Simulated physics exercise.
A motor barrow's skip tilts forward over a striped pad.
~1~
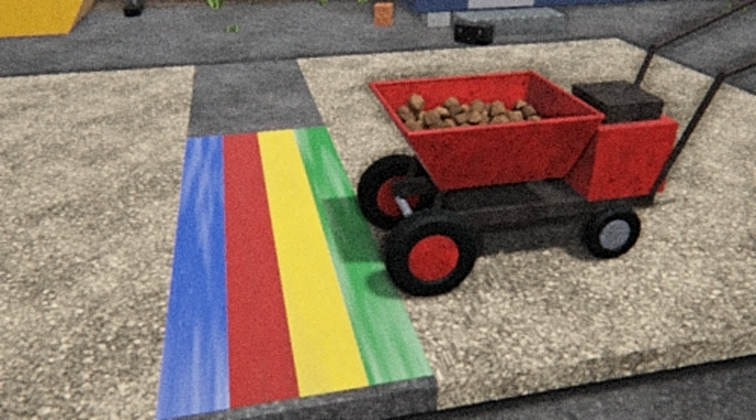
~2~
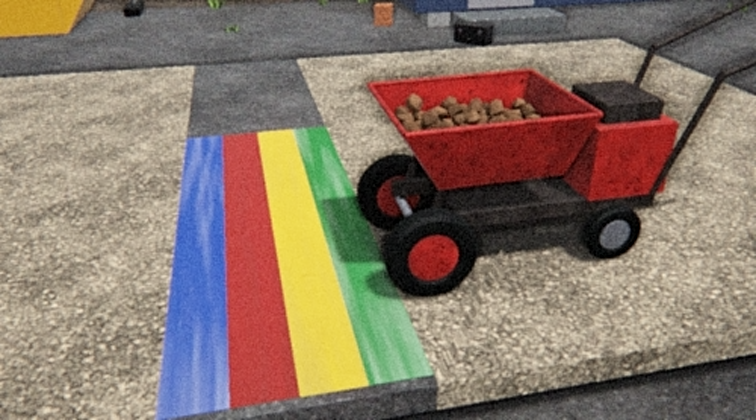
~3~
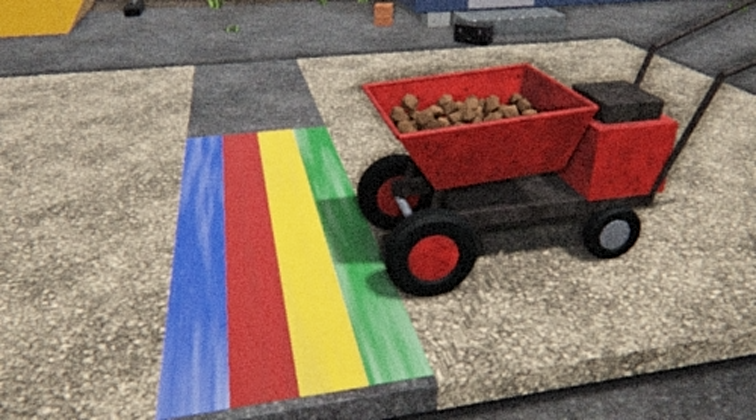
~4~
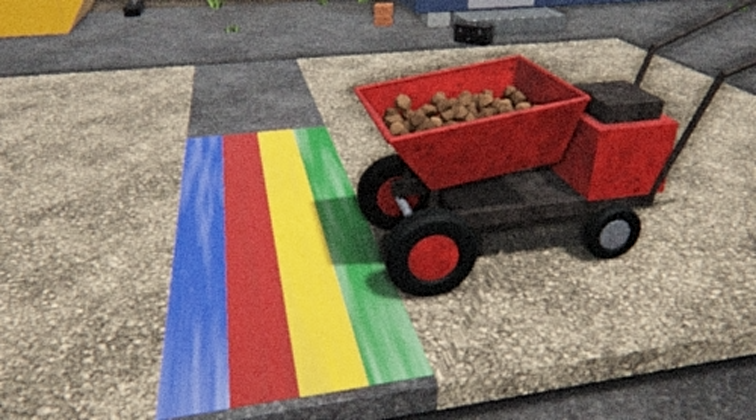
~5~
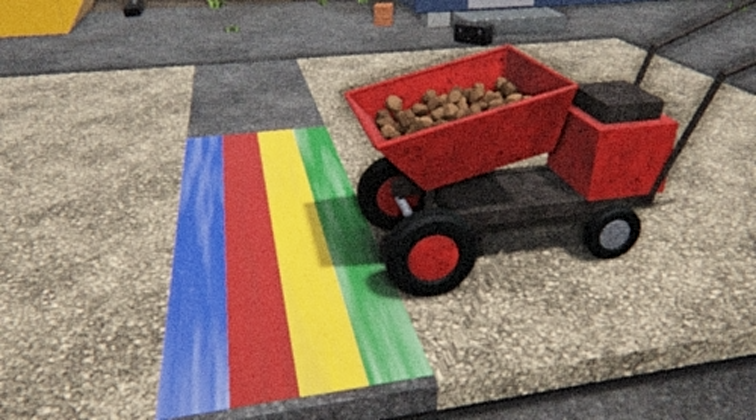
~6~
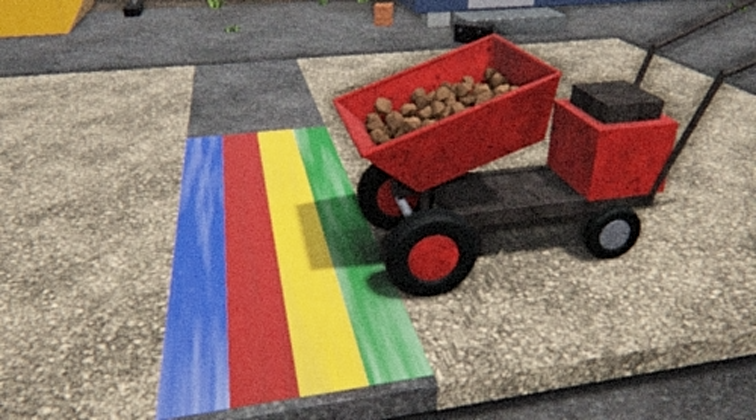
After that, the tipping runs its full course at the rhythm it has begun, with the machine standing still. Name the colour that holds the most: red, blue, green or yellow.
That would be red.
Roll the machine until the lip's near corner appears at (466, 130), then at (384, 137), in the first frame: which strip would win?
First spot: The yellow one; second spot: Red.
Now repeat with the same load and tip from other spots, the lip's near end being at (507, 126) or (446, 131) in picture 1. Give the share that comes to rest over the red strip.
Some 10 in a hundred, then some 30 in a hundred.
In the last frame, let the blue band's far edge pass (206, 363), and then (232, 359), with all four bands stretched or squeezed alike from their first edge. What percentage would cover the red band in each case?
The first case gives around 40 %, the second around 30 %.
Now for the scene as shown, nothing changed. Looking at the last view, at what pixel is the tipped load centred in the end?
Close to (254, 269) in the last view.
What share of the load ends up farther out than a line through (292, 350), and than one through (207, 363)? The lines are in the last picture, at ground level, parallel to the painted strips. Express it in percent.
Estimate: 70 % and 20 %, respectively.
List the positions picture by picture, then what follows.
The first frame shows lip of the skip near (408, 135), level; top of the load near (460, 122), clay clods; green strip near (384, 331); yellow strip near (323, 340); red strip near (260, 349); blue strip near (195, 359).
The second frame shows lip of the skip near (405, 136), level; top of the load near (474, 118).
The third frame shows lip of the skip near (399, 138), tipped barely; top of the load near (469, 116).
The fourth frame shows lip of the skip near (389, 141), tipped a little; top of the load near (488, 113).
The fifth frame shows lip of the skip near (377, 147), tipped a little; top of the load near (496, 106).
The sixth frame shows lip of the skip near (363, 155), tipped clearly; top of the load near (484, 100); green strip near (384, 331); yellow strip near (323, 340); red strip near (260, 349); blue strip near (195, 359).
Shortly afterwards, skip tipped steeply; the whole lot in the skip.
Next, skip tipped right over; all but a few in the skip; only a few over the yellow strip; only a few over the red strip; only a few falling.
Some moments later, skip tipped right over; near a third in the skip; only a few over the yellow strip; near a third over the red strip; near a quarter over the blue strip; only a few off the paint.
In the end, skip tipped right over; only a few in the skip; none at all over the green strip; near a quarter over the yellow strip; near half over the red strip; near a quarter over the blue strip; a little off the paint.
